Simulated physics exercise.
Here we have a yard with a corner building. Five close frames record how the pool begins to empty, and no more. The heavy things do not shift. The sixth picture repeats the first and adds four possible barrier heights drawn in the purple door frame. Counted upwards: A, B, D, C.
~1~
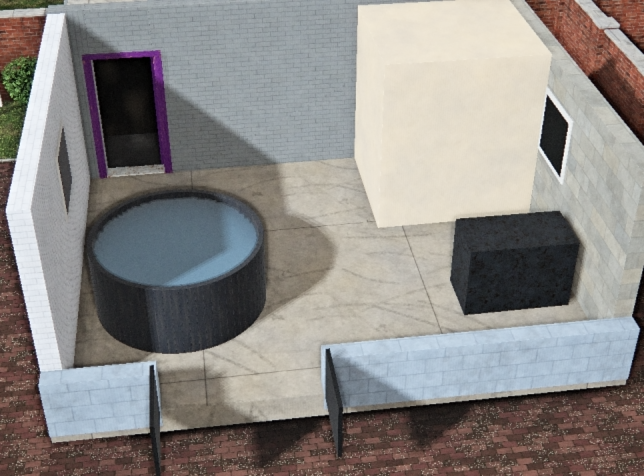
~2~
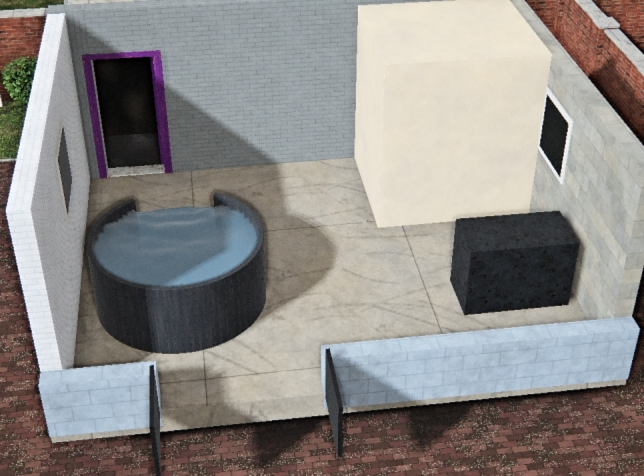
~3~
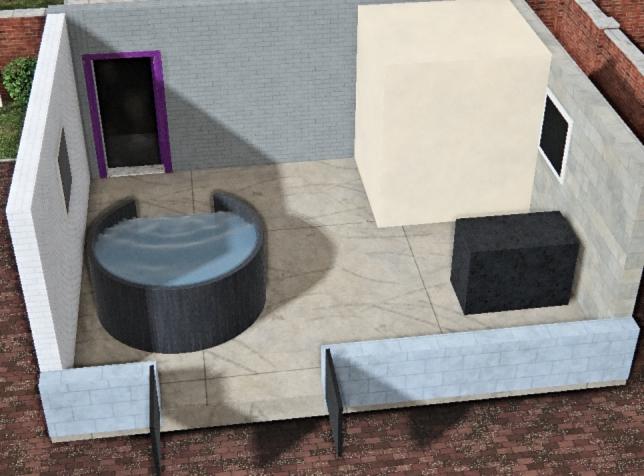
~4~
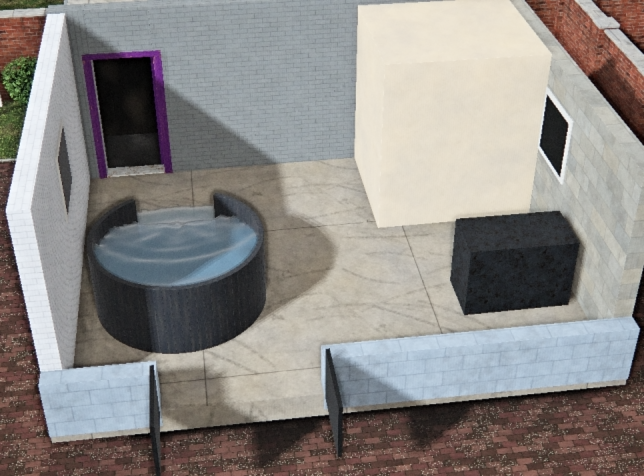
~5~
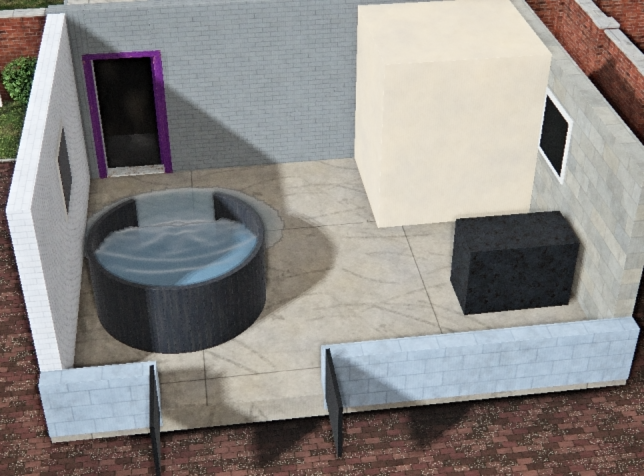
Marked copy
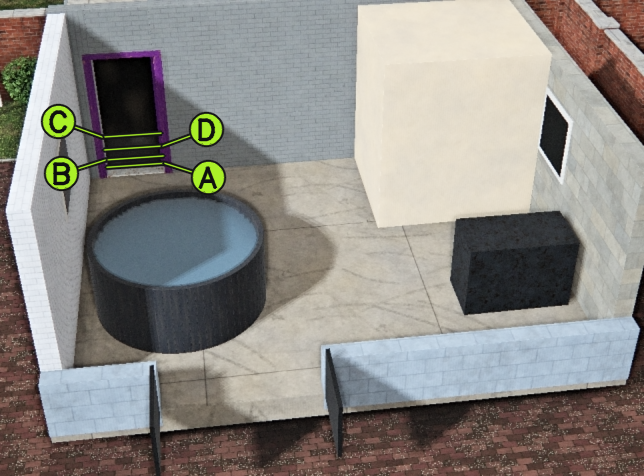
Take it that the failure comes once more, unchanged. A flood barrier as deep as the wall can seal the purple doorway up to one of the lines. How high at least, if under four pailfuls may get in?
Use height D.
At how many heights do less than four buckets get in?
Two of them.
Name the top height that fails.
B it is.
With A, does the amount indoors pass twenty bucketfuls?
Yes, clearly.
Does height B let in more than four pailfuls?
Yes, it does.
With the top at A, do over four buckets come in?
Yes, that goes wrong.
In lime, A at (135, 165); B at (134, 157); C at (131, 135); D at (133, 147); from the bottom up A, B, D, C.
If A is chosen, dozens of bucketfuls pour in.
If B is chosen, about 12 bucketfuls get in.
If C is chosen, nothing gets over.
If D is chosen, a bucket or two gets in.
